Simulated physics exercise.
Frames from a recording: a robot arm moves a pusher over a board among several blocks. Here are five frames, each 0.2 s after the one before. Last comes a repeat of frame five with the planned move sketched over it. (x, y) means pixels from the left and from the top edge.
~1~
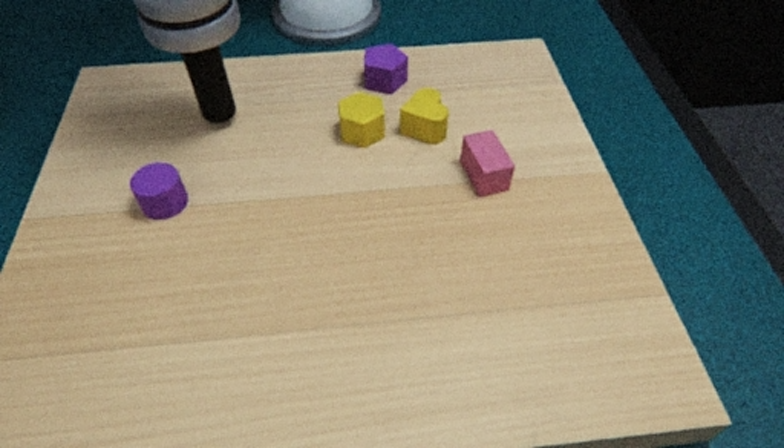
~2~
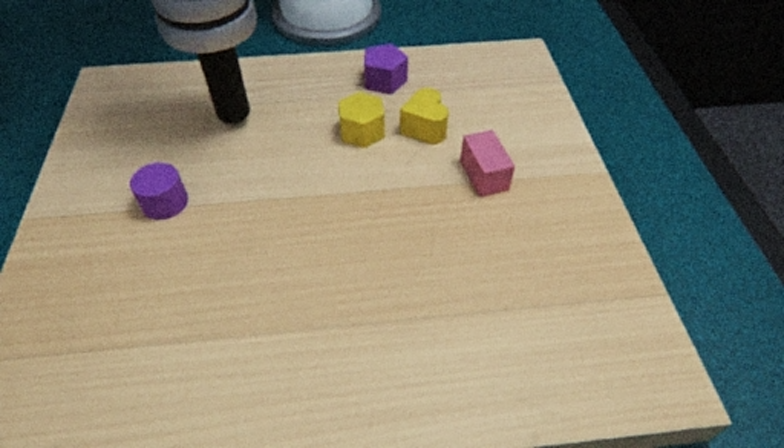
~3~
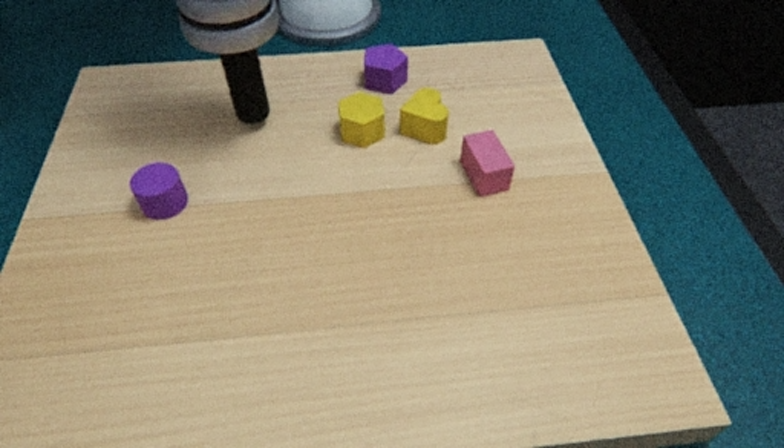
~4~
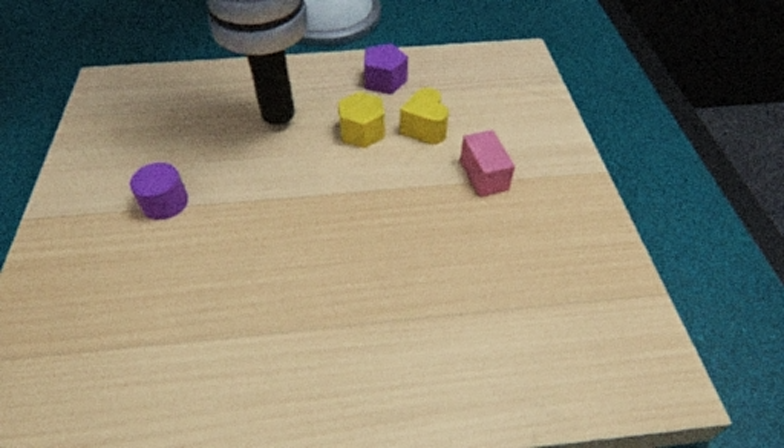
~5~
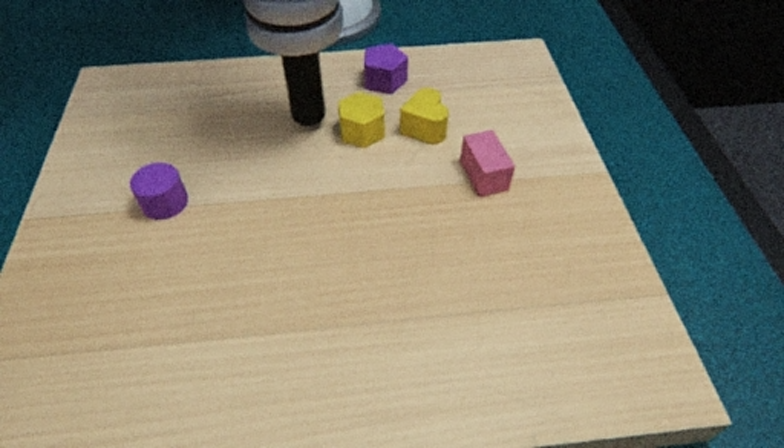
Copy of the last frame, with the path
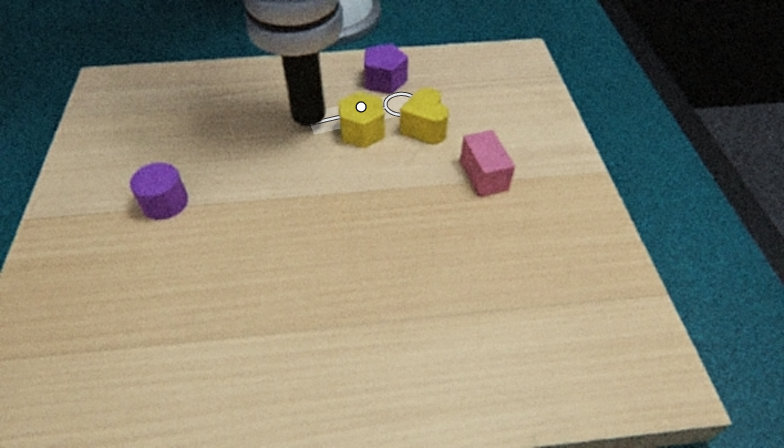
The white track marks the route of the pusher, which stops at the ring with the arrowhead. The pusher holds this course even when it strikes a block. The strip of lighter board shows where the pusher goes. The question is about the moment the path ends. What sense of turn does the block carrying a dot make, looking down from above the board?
My answer: Clockwise.
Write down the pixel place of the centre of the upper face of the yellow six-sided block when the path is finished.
Around pixel (388, 109).
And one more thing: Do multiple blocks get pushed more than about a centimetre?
No.
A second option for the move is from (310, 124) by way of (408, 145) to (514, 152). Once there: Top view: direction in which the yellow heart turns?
Its rotation is counterclockwise.
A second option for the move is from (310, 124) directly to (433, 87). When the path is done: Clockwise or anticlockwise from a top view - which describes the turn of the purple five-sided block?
That block twists counter-clockwise.
Path on the board, straight from (310, 124) to (402, 104); the dot is on the yellow six-sided block.
The first path, step by step. One third of the way, pusher (341, 109); yellow six-sided block (372, 108), turned 20° clockwise.
Two thirds of the way, pusher (371, 102); yellow six-sided block (386, 109), turned 65° clockwise; yellow heart (430, 107), turned 25° anticlockwise.
At the end, pusher (402, 96); yellow six-sided block (388, 109), turned 75° clockwise; purple five-sided block in place; yellow heart (430, 107), turned 25° anticlockwise.
